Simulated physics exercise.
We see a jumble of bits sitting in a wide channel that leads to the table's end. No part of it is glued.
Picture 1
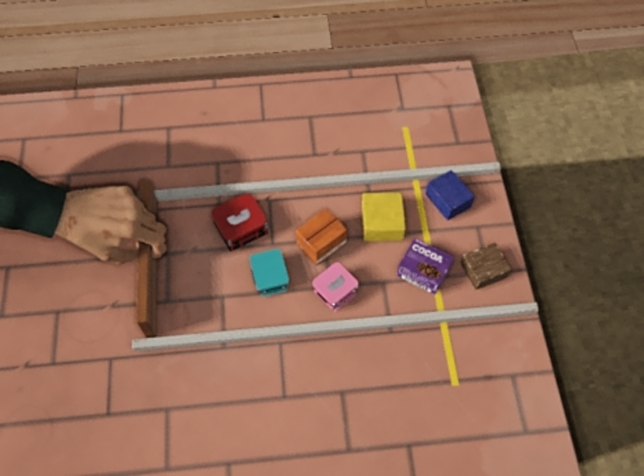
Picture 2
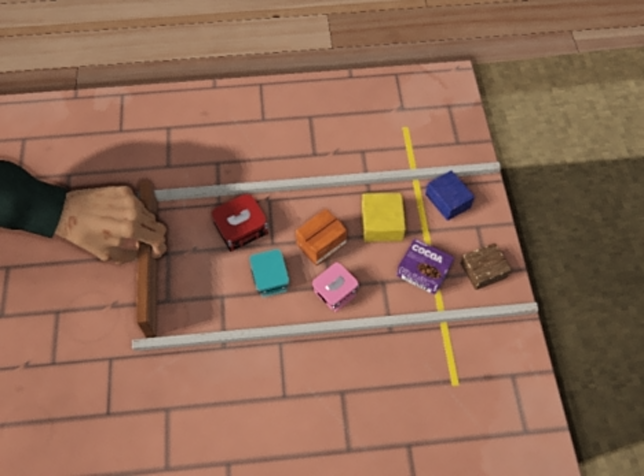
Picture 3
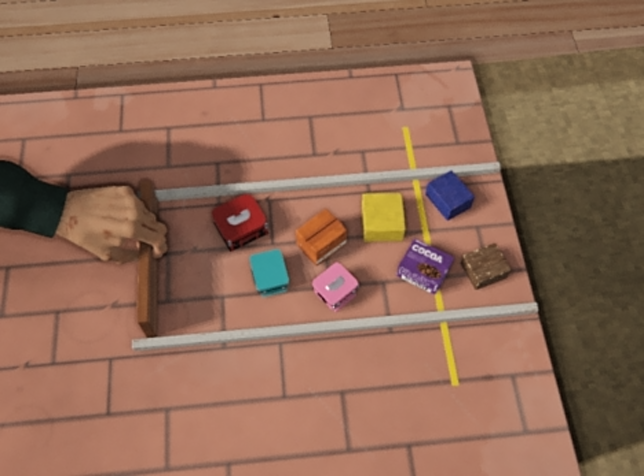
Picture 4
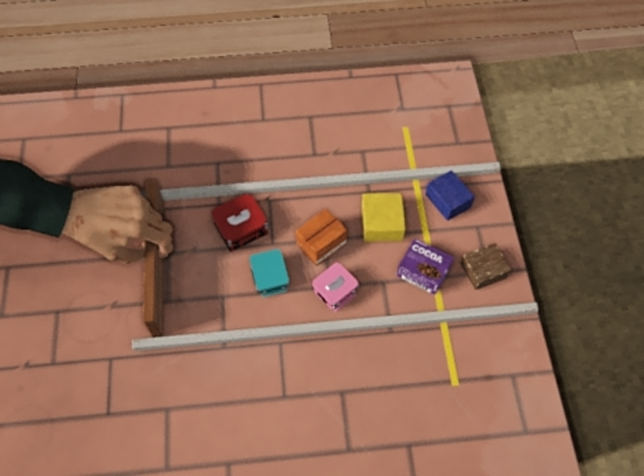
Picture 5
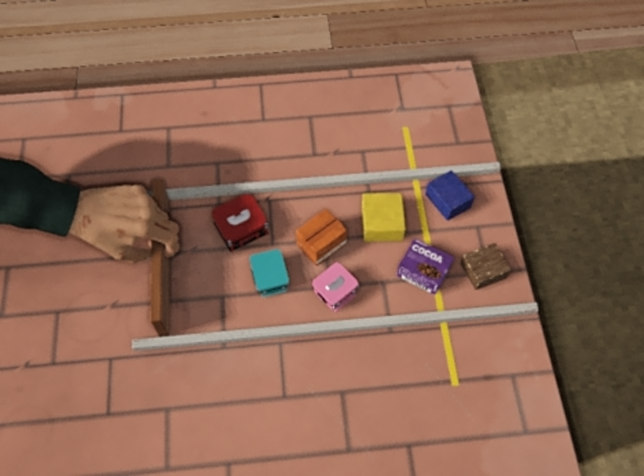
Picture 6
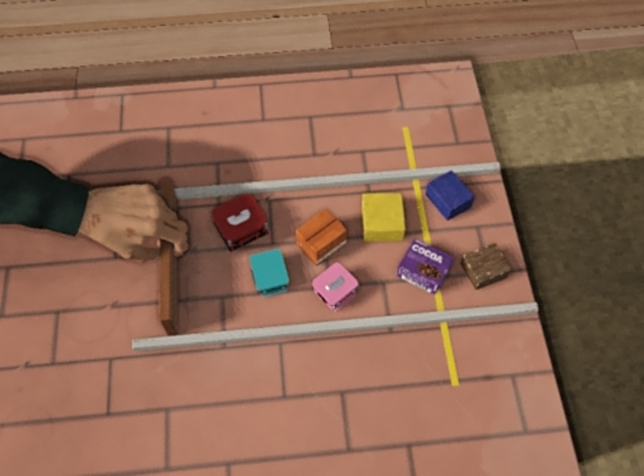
A hand slides a wooden board slightly right between two pale rails, while the colourful blocks and boxes ahead stay still.
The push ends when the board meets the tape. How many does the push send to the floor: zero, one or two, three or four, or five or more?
Gone: Just a lone one or pair.
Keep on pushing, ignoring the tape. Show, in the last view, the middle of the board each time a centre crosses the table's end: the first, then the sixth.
At (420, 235) for the first, at (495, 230) for the sixth.
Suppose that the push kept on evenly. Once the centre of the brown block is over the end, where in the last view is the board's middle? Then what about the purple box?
(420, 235) and (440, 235), more or less.
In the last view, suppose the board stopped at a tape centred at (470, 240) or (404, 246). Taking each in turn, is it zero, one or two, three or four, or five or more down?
The falls would be five or more; not one.
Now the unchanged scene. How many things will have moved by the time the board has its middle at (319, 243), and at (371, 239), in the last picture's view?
Well, it's 5 at the first one and 8 at the second.
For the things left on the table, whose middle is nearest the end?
Foremost: The purple box.
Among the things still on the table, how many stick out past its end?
That adds up to 1.
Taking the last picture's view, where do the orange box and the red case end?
Okay, so first (488, 245), and next (446, 212).
Soon after, none off yet; brown block at rest near (485, 267); blue block at rest near (450, 195); purple box at rest near (425, 267).
At rest, the number that fall off is one or two; fallen, blue block and brown block.
